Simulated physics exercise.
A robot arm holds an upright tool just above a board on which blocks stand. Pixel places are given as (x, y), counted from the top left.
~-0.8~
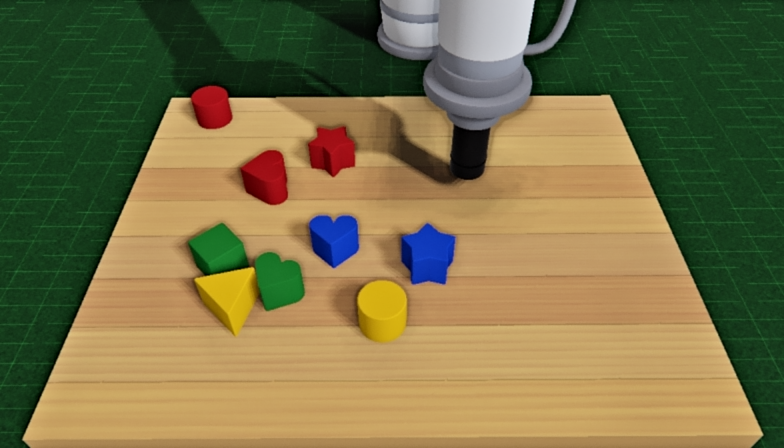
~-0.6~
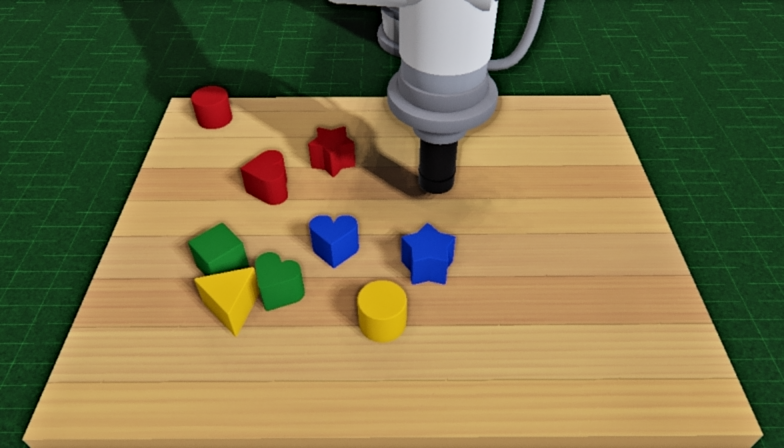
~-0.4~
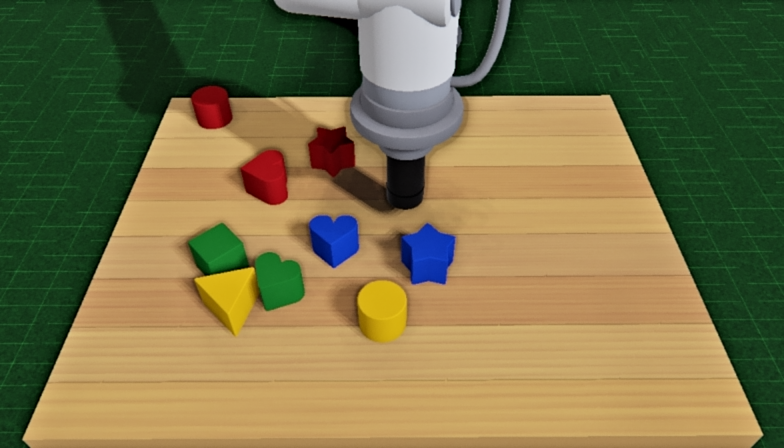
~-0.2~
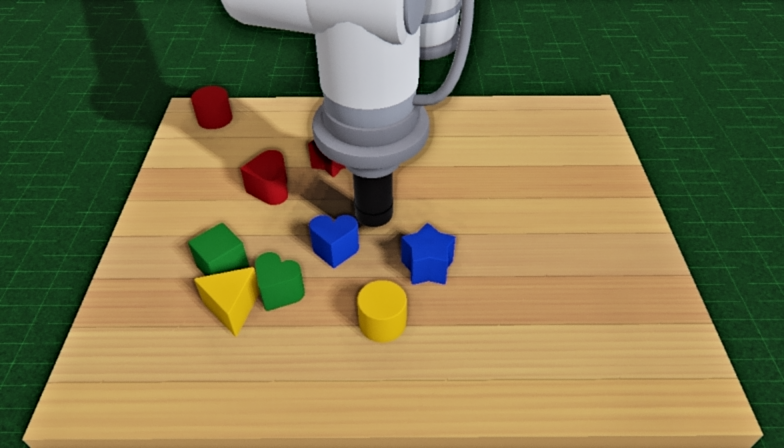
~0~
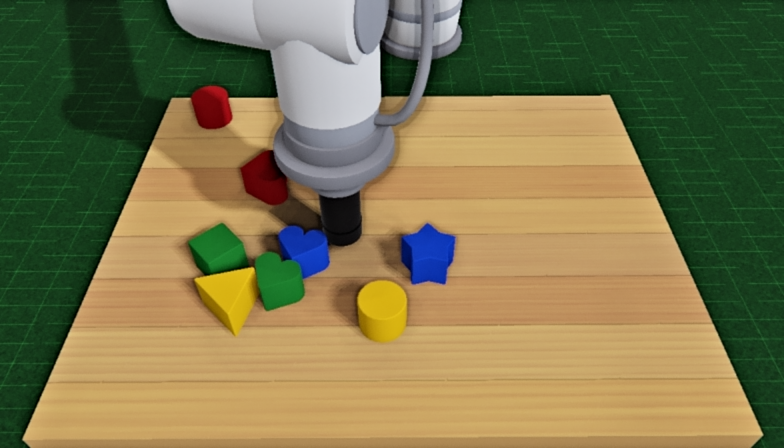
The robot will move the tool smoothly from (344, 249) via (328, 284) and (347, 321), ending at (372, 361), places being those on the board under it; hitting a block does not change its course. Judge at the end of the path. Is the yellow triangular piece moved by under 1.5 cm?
Yes - that is the case.
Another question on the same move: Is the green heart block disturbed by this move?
The green heart block is moved.
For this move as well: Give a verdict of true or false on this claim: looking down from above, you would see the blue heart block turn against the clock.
My answer: False.
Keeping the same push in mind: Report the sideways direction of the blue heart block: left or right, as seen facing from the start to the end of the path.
The shift is rightward.
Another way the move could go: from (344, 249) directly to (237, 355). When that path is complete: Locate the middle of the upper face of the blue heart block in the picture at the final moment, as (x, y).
The centre of its top will be at (257, 261).
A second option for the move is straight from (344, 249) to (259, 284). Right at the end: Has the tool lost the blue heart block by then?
No
The first path, step by step. One third of the way, tool (326, 269); yellow triangular piece (215, 289), turned 20° anticlockwise; green heart block (256, 277); blue heart block (282, 253), turned 50° clockwise.
Two thirds of the way, tool (346, 307); yellow triangular piece (215, 289), turned 20° anticlockwise; green heart block (256, 277); blue heart block (282, 253), turned 50° clockwise; yellow circle (391, 304).
At the end, tool (371, 346); yellow triangular piece (215, 289), turned 20° anticlockwise; green heart block (256, 277); blue heart block (282, 253), turned 50° clockwise; yellow circle (413, 317).
